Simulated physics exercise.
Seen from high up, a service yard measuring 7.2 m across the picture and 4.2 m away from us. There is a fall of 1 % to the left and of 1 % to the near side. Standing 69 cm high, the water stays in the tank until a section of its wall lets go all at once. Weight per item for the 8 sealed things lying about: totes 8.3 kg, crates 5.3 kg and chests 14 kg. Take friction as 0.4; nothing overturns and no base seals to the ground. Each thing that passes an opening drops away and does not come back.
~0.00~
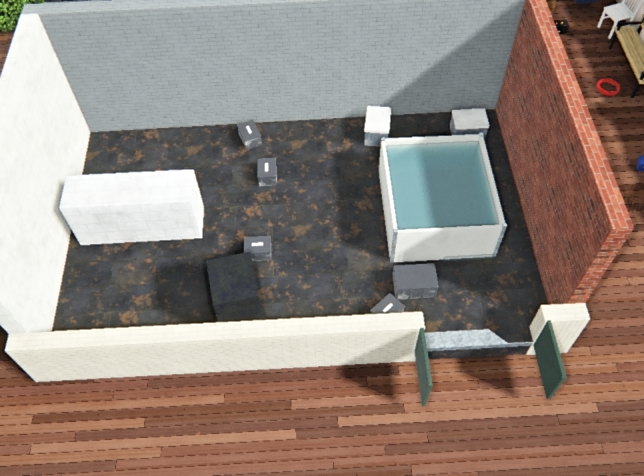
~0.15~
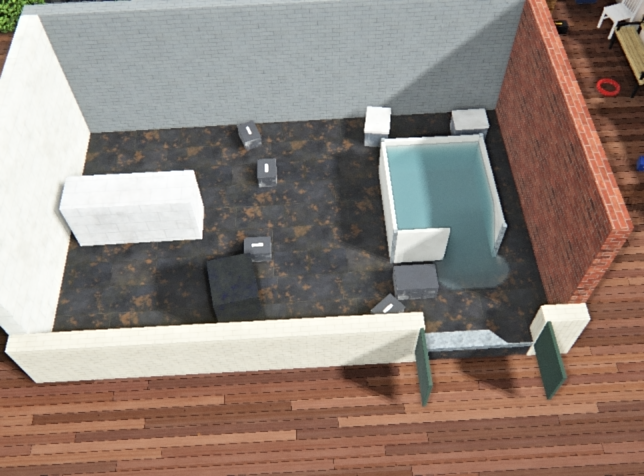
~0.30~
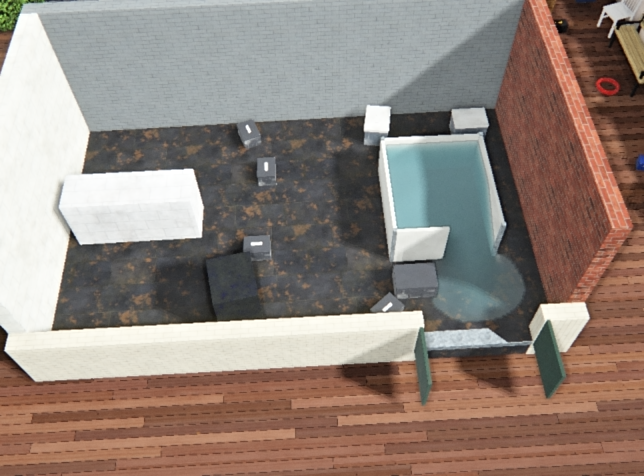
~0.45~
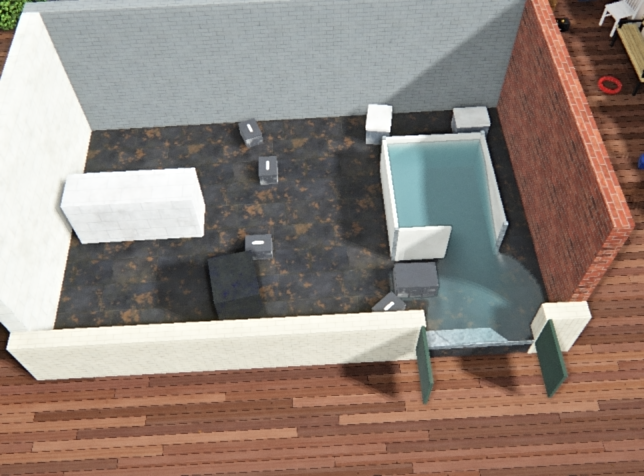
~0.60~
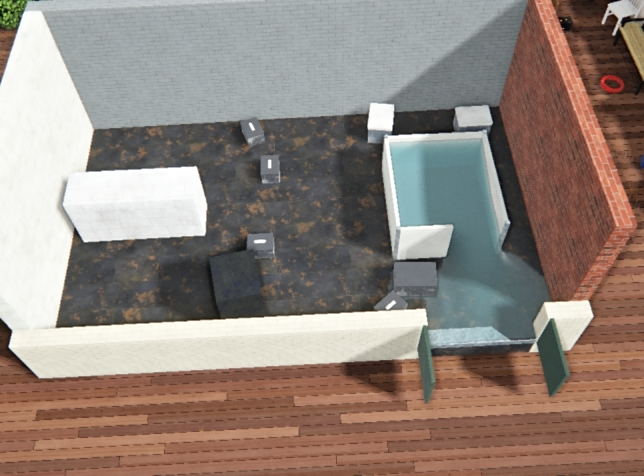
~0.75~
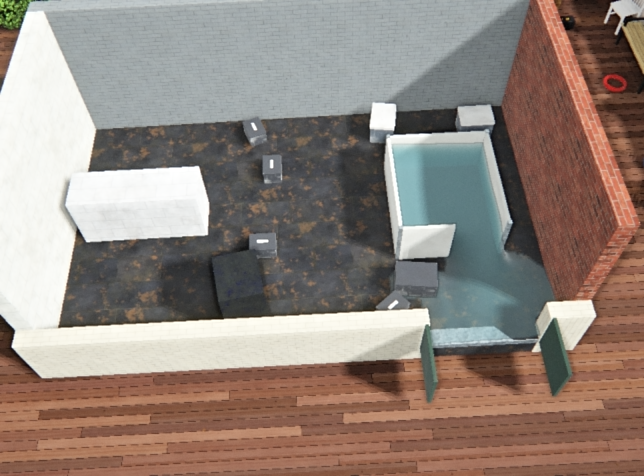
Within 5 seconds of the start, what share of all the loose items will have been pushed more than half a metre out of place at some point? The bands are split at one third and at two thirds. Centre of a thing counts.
It falls under one third.
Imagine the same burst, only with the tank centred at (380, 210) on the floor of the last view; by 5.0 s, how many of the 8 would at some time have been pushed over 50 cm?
Result: 3.
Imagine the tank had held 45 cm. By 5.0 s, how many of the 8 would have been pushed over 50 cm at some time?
In that case the number is 0.
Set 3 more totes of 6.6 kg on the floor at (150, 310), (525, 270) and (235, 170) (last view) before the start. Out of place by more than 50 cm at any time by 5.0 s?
Below, above, below.
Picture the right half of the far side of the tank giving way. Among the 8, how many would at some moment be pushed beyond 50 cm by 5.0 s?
4.
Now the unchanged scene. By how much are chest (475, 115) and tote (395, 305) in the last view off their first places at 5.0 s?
0 cm and 5 cm.
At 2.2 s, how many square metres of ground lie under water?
6.5 m2.
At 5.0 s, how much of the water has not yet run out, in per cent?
I'd say some 42 percent hasn't gone yet.
After 1.1 s 0 of 8 are over 50 cm from their spots; 0 afloat.
After 2.2 s 0 of 8 are over 50 cm from their spots; 0 afloat.
After 3.5 s 0 of 8 are over 50 cm from their spots; 0 afloat.
After 5.0 s 0 of 8 are over 50 cm from their spots, and 0 have been at some point; 0 afloat.
